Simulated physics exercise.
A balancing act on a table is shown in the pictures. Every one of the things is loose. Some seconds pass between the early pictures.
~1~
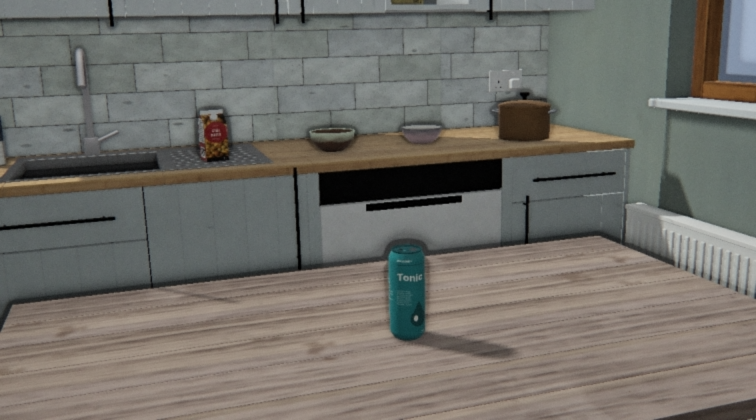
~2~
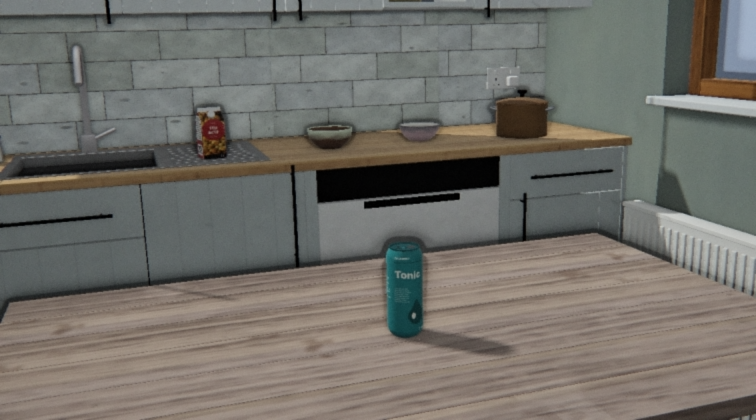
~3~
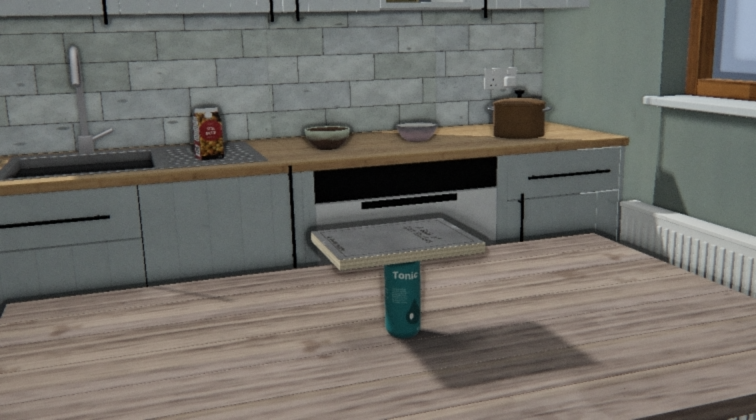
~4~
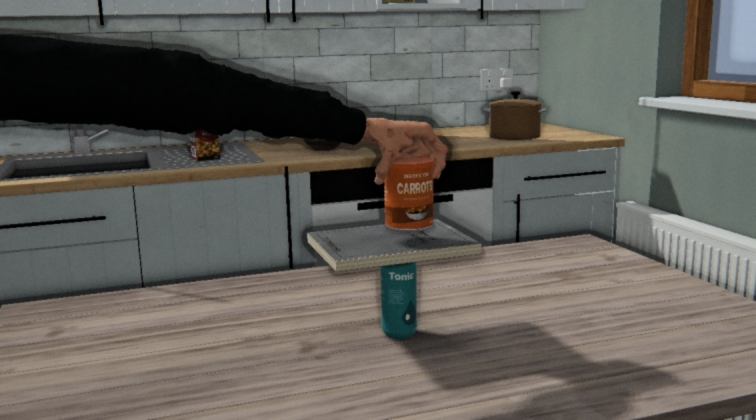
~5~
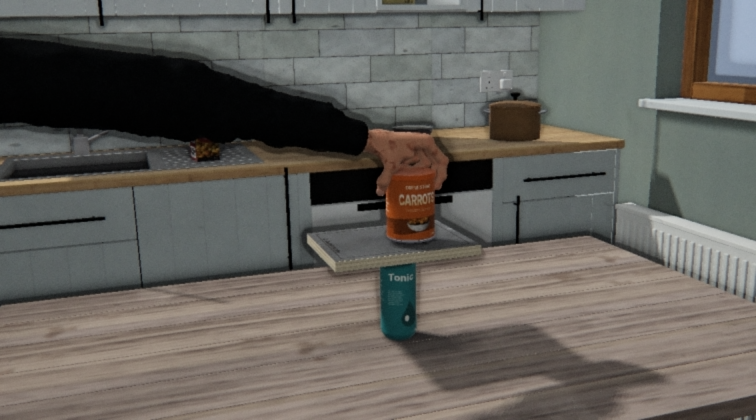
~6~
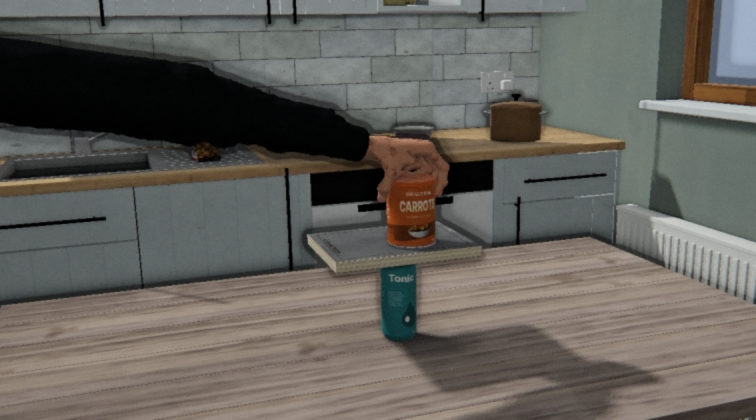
Grey book appearing flat atop a teal tonic can on a wooden table, then a hand lowering an orange tin onto it.
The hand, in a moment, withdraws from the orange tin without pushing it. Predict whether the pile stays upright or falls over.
Prediction: It stays upright.
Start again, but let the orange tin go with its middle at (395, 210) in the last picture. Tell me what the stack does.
The stack then stays standing.
Then, 0.30 s on from there, no change.
Then, 0.80 s on from there, orange tin resting near (411, 211).
In the end, all 3 unmoved. At the end, from the last picture's camera, orange tin near (411, 211). The stack stays up.
